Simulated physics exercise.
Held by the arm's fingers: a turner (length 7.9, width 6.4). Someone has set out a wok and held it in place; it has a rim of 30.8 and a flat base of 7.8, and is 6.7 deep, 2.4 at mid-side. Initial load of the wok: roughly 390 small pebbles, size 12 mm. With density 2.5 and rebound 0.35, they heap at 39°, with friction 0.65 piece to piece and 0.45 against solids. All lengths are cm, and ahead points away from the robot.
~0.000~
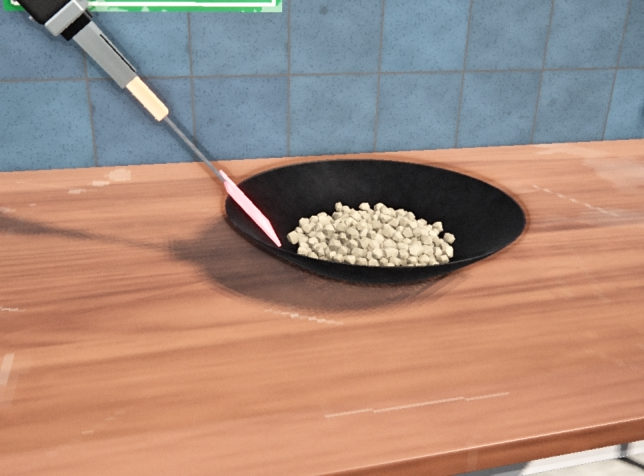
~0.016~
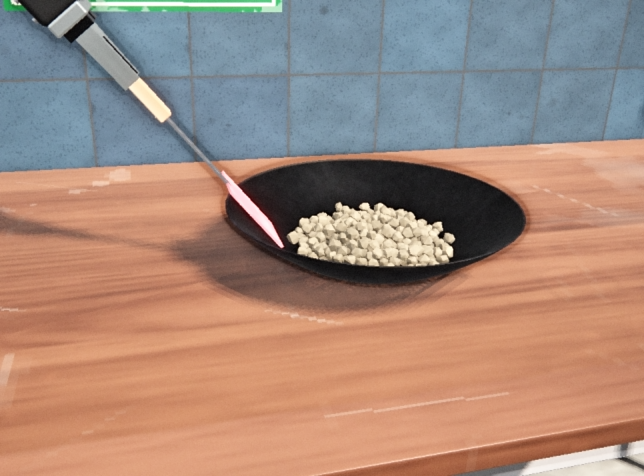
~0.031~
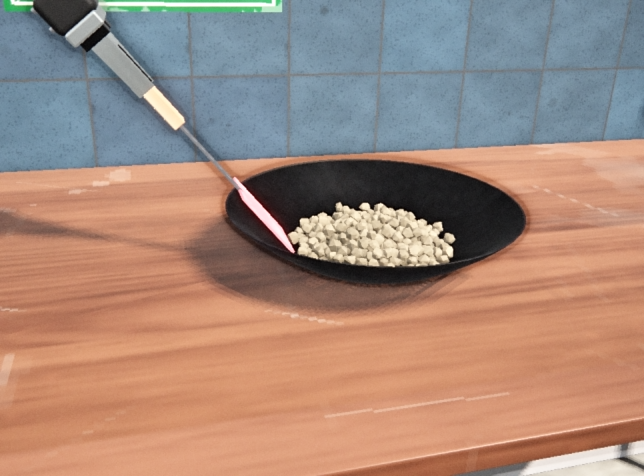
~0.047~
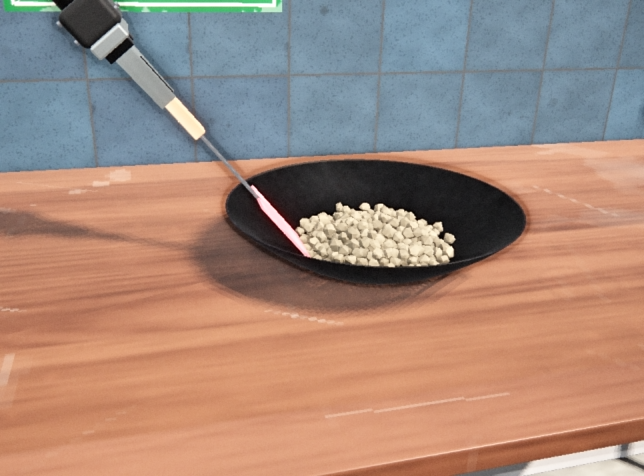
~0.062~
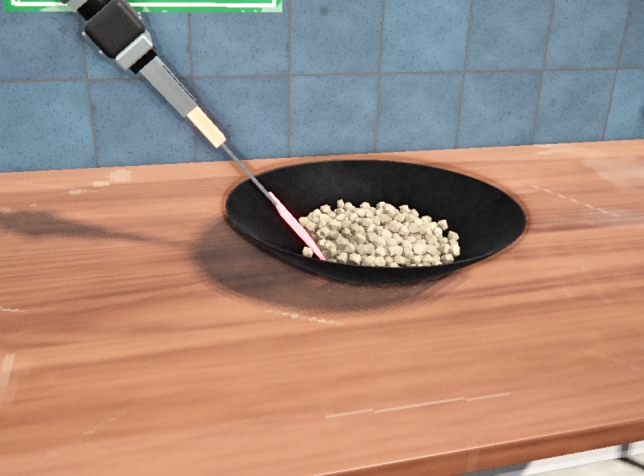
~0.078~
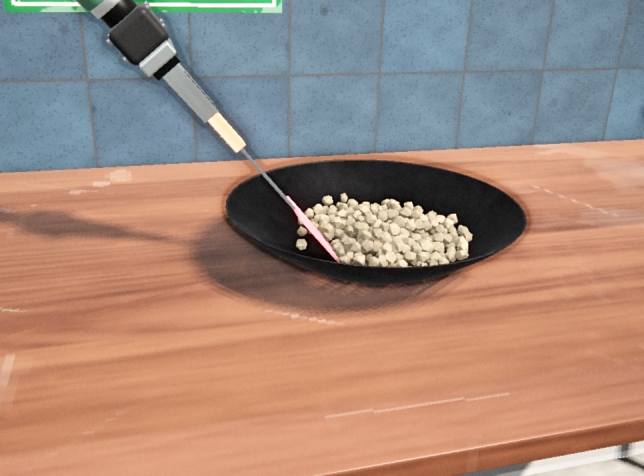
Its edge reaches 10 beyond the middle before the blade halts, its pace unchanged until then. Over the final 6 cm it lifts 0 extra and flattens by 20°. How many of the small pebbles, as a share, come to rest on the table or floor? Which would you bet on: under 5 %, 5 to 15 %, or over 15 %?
I would bet on over 15 %.
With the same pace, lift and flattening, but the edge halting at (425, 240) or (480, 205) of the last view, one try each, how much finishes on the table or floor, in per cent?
Try 1: Approx. 10 %; try 2: Approx. 40 %.
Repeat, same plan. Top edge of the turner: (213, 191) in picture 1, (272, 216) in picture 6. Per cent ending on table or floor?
My guess would be close to 20 per cent.
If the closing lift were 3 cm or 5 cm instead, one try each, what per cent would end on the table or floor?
First try around 35 percent, second try around 30 percent.
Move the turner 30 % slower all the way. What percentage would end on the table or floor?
The share on the table or floor would be about 20 percent.
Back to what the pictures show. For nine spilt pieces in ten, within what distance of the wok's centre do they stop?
That works out to near 40 cm.
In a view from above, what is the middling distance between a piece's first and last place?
It comes to some 7 cm.
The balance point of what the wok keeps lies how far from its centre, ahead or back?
Ahead of centre, roughly 4.5 centimetres.
By 0.12 s, sloping 51°, highest piece 6 above the table; 391 in the wok.
By 0.15 s, sloping 46°, highest piece 7 above the table; 391 in the wok.
By 0.37 s, sloping 31°, highest piece 8 above the table; 270 in the wok, 70 on the table or floor, 51 on the blade or in flight.
By 1.42 s, sloping 31°, highest piece 8 above the table; 270 in the wok, 121 on the table or floor.
Final count, 270 in the wok, 121 on the table or floor. That is 31 % on the table or floor.
